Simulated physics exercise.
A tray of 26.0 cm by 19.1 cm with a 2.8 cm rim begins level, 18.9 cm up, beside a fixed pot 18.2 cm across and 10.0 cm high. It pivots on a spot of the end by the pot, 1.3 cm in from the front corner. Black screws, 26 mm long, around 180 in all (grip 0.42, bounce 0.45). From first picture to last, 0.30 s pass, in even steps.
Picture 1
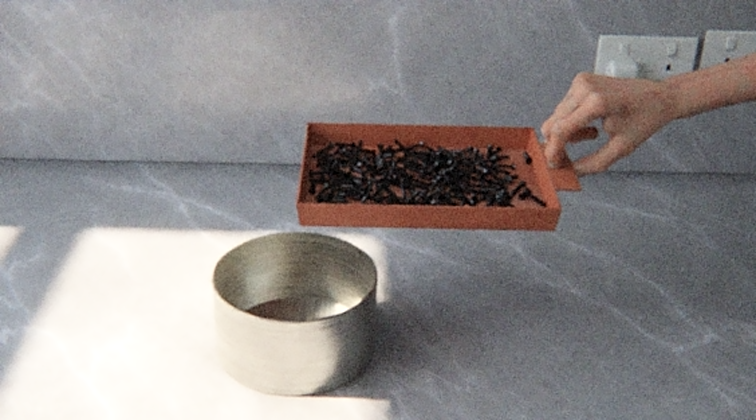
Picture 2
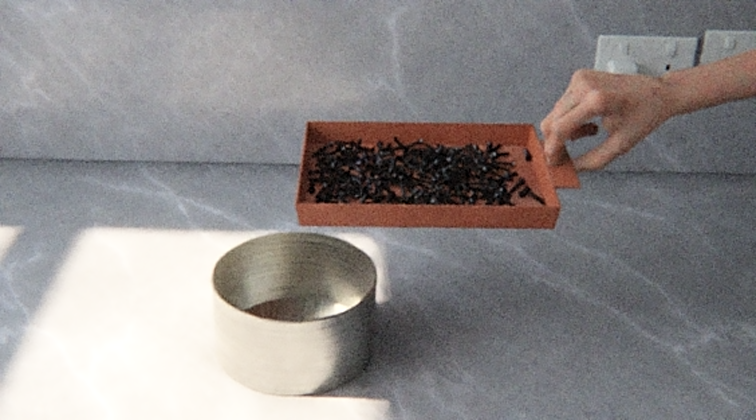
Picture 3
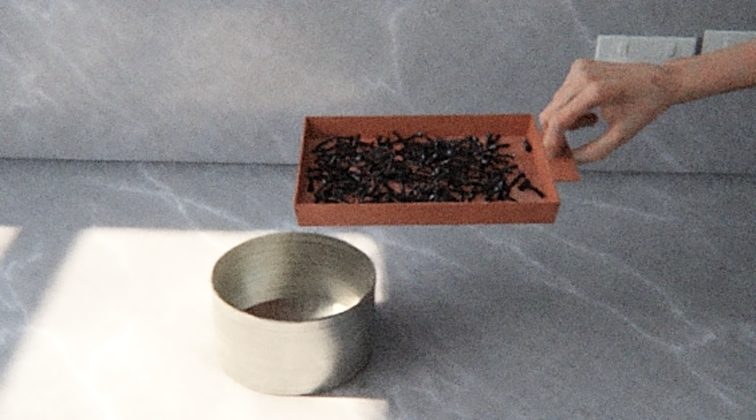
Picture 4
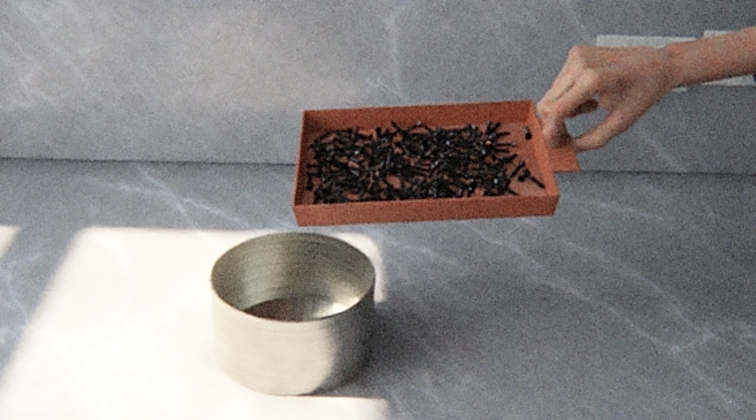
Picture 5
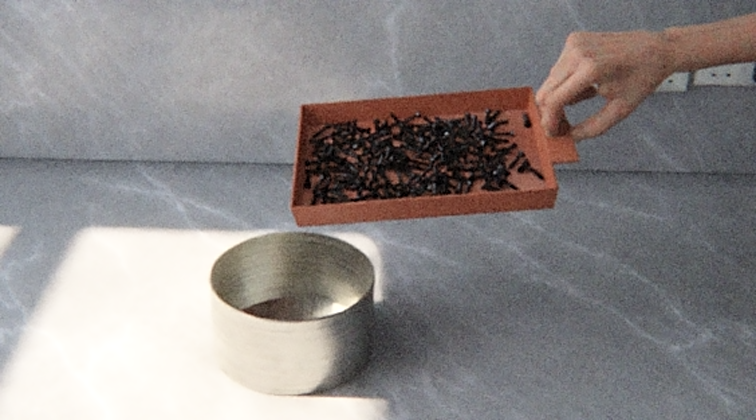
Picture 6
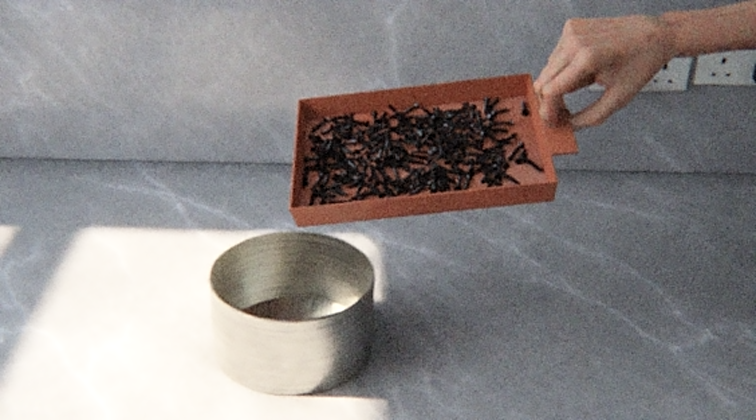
The footage shows a hand holding a reddish-brown tray of small black screws above and beside a round metallic pot, then gradually raising the tray's right end so it tilts slightly down to the left, the pieces staying inside.
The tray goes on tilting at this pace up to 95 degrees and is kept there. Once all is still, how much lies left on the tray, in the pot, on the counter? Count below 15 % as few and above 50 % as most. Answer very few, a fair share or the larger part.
Tray very few, pot a fair share, counter the larger part.
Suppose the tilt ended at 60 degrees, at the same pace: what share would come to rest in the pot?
In that case some 0 per cent.
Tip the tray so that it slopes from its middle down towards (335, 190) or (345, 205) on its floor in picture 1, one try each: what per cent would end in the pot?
Some 80 and 70 per cent.
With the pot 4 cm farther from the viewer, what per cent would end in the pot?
In that case some 0 per cent.
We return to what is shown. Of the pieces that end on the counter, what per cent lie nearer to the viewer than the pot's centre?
About 100 per cent.
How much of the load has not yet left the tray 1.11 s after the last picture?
Roughly 95 per cent.
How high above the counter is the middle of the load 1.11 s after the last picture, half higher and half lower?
Roughly 24 cm.
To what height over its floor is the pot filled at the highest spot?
Some 1.5 cm.
Then, 0.66 s after the last picture, tilt 52 degrees; the tray holds 100 %, the pot 0 %.
Then, 1.11 s after the last picture, tilt 77 degrees; the tray holds 95 %, the pot 0 %.
Then, 1.63 s after the last picture, tilt 95 degrees; the tray holds 5 %, the pot 25 %.
In the end, tray 0 %, pot 30 %, counter 70 %.
